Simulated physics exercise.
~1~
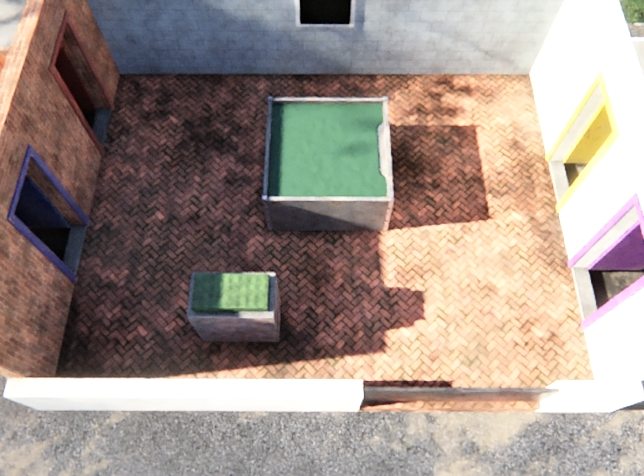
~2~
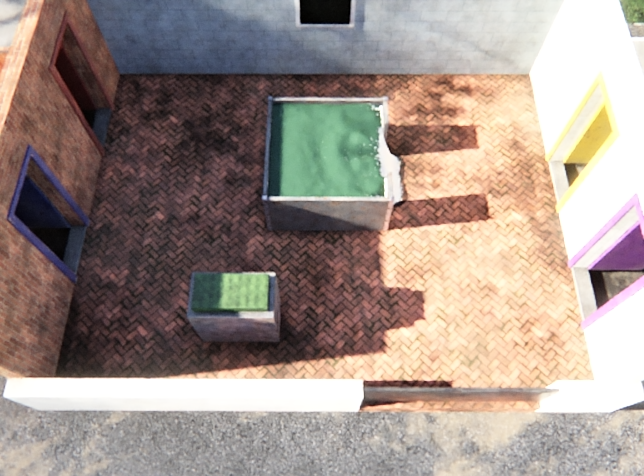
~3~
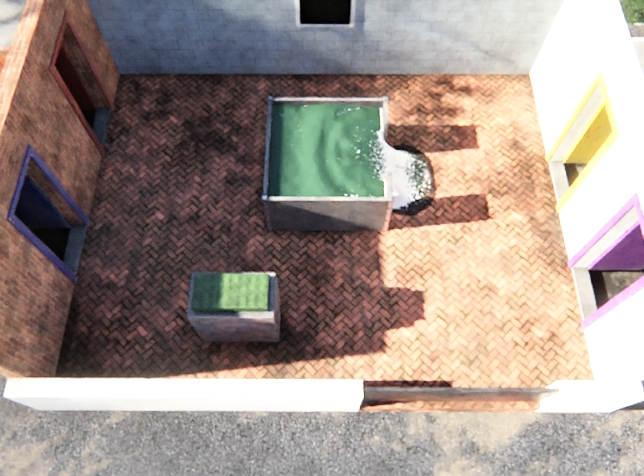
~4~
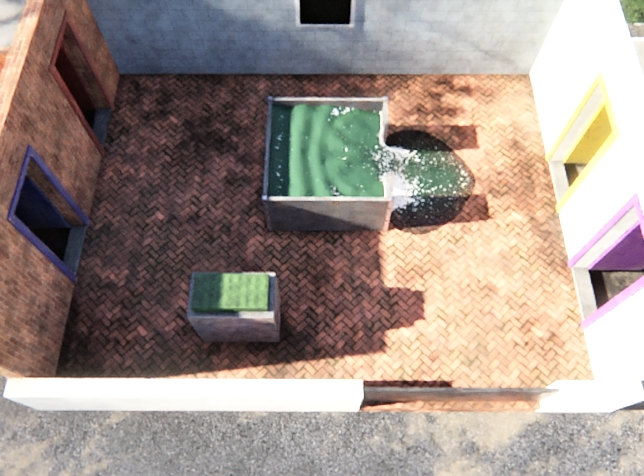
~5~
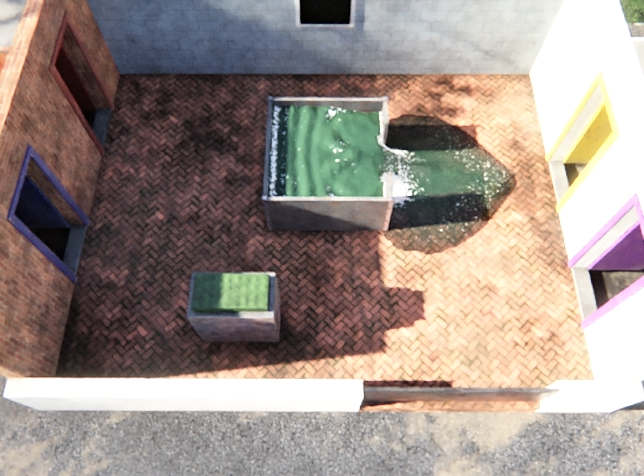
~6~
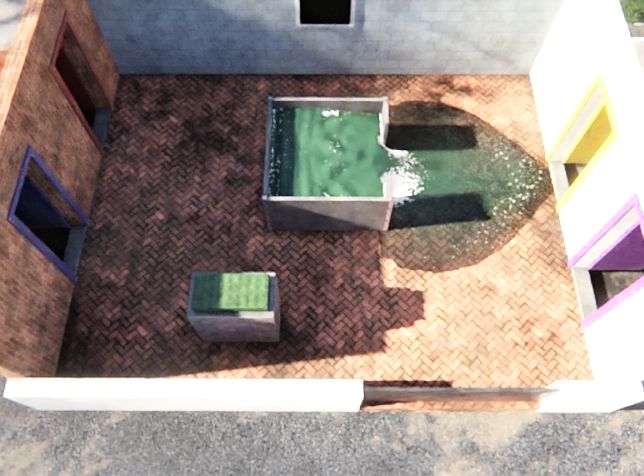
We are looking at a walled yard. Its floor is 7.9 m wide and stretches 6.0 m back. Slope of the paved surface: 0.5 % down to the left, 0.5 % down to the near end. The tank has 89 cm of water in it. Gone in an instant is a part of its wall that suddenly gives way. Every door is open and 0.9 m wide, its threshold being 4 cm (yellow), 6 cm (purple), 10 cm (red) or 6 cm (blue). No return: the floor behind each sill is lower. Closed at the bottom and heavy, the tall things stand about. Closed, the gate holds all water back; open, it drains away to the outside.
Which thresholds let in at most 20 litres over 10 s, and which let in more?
Outcome: The yellow door lets in a larger amount than the limit; the purple door lets in a larger amount than the limit; the red door lets in a smaller amount than the limit; the blue door lets in a smaller amount than the limit.
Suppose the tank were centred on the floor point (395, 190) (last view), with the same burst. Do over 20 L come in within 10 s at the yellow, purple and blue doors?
Well, yellow ends up beyond the mark, purple ends up beyond the mark and blue ends up inside the mark.
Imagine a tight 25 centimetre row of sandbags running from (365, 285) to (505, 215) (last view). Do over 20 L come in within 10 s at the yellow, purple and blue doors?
Checking the limit, yellow is too much, purple is fine, blue is fine.
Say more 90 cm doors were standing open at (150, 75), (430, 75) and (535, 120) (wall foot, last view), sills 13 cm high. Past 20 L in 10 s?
Taking them in order, the first gets too little, the second too little and the third enough.
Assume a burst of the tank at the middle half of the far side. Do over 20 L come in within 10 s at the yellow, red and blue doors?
Here's how it goes: Yellow exceeds it, red exceeds it, blue falls short.
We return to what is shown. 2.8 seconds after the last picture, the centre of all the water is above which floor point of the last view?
Around (406, 186).
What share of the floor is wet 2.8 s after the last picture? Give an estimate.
Wet share: Near 40 percent.
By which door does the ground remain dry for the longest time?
That would be the blue door.
Then, 0.7 s after the last picture water covers 30 % of the floor and is deepest (45 cm) near (388, 179); yellow door 12 cm at the sill, 84 L in, purple door 14 cm at the sill, 1 L in, red door not reached, blue door not reached.
Then, 1.5 s after the last picture water covers 30 % of the floor and is deepest (38 cm) near (587, 391); yellow door 19 cm at the sill, 229 L in, purple door 16 cm at the sill, 33 L in, red door not reached, blue door not reached.
Then, 2.8 s after the last picture water covers 40 % of the floor and is deepest (25 cm) near (388, 179); yellow door 21 cm at the sill, 392 L in, purple door 10 cm at the sill, 65 L in, red door not reached, blue door not reached.
Then, 5.3 s after the last picture water covers 70 % of the floor and is deepest (15 cm) near (562, 391); yellow door 13 cm at the sill, 560 L in, purple door 7 cm at the sill, 85 L in, red door not reached, blue door not reached.
Then, 9.3 s after the last picture water covers 95 % of the floor and is deepest (12 cm) near (78, 274); yellow door 8 cm at the sill, 640 L in, purple door 6 cm at the sill, 92 L in, red door 8 cm at the sill, 0 L in, blue door 10 cm at the sill, 4 L in.
